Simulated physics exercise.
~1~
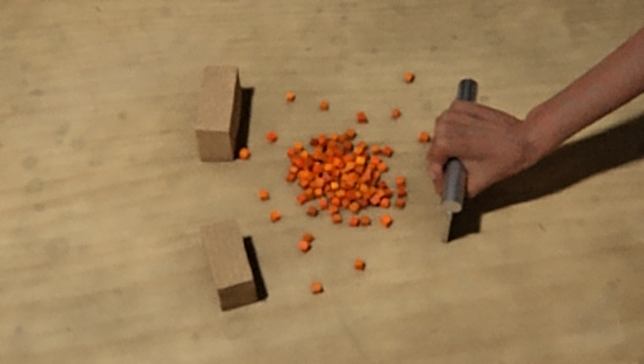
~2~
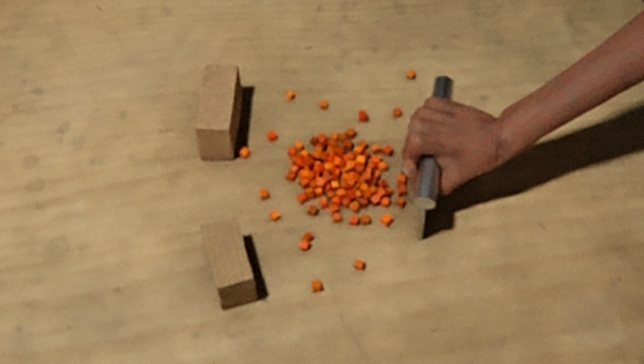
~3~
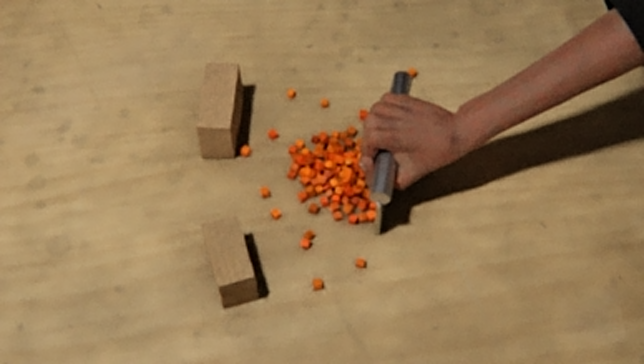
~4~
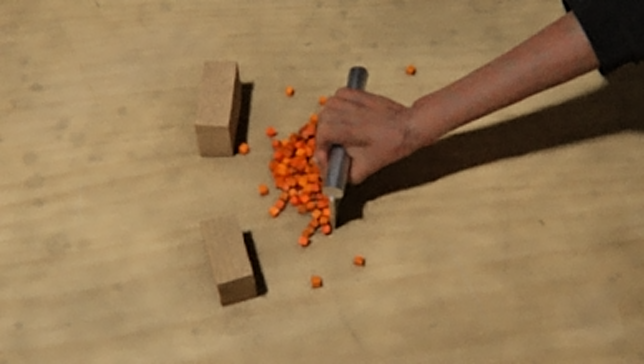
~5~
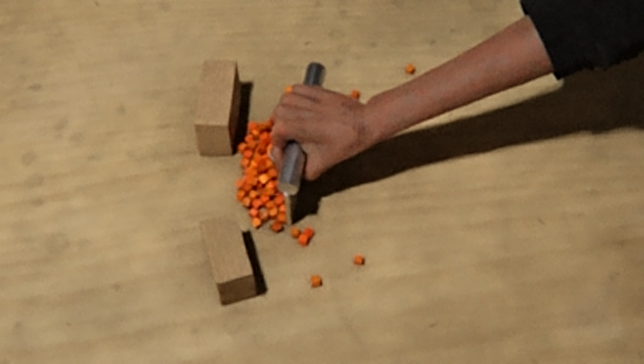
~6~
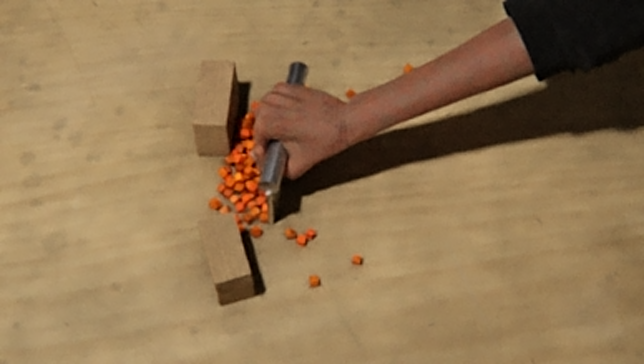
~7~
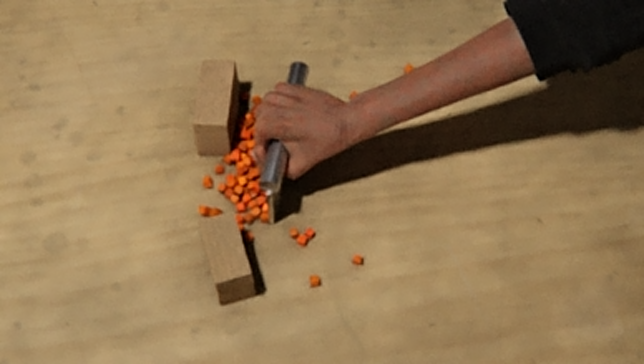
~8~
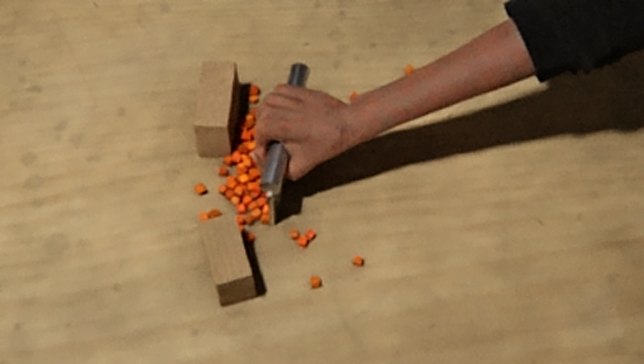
On a wooden surface, a hand scrapes orange cubes left until most bunch before two blocks.
